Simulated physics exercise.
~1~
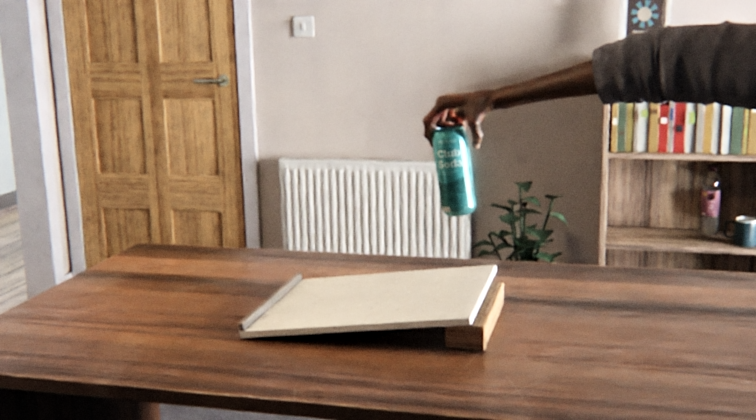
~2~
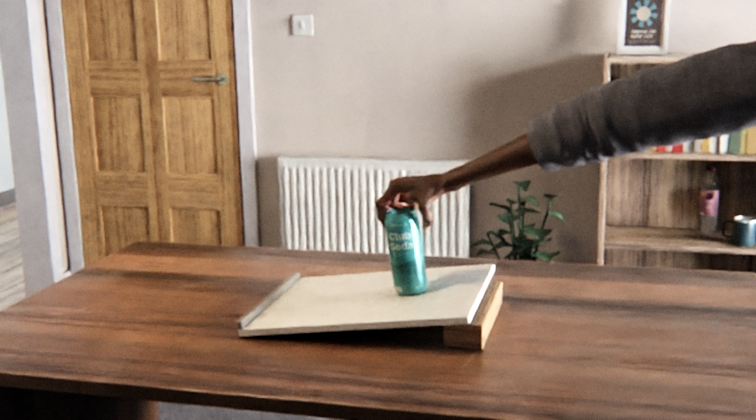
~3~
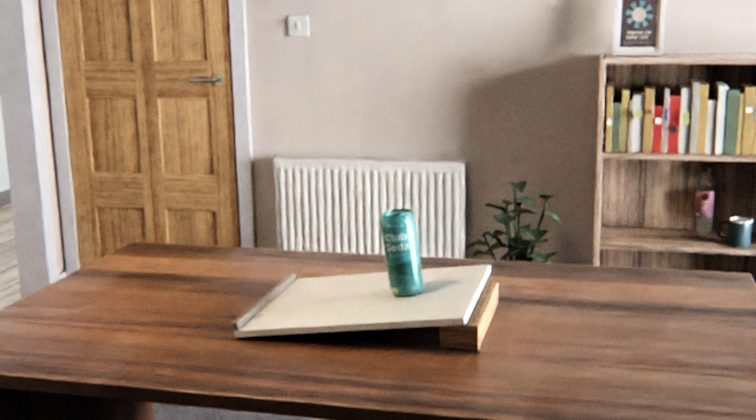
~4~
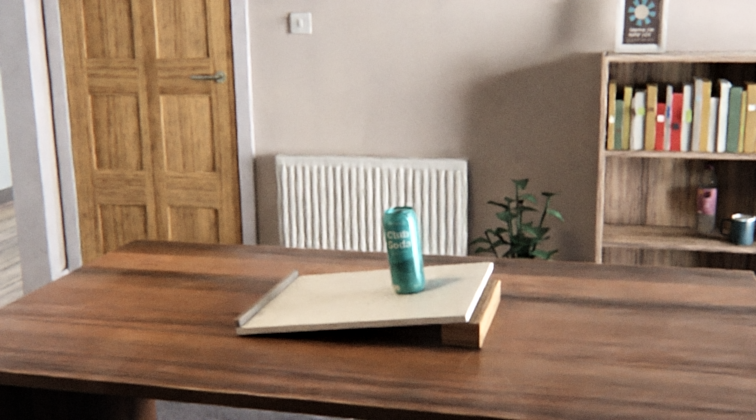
The clip shows a hand lowering a turquoise can upright onto a pale sloping board propped on a wooden table, in a room with a door, radiator and bookshelf. The hand lets go and withdraws, and the can stays standing in place on the slope.
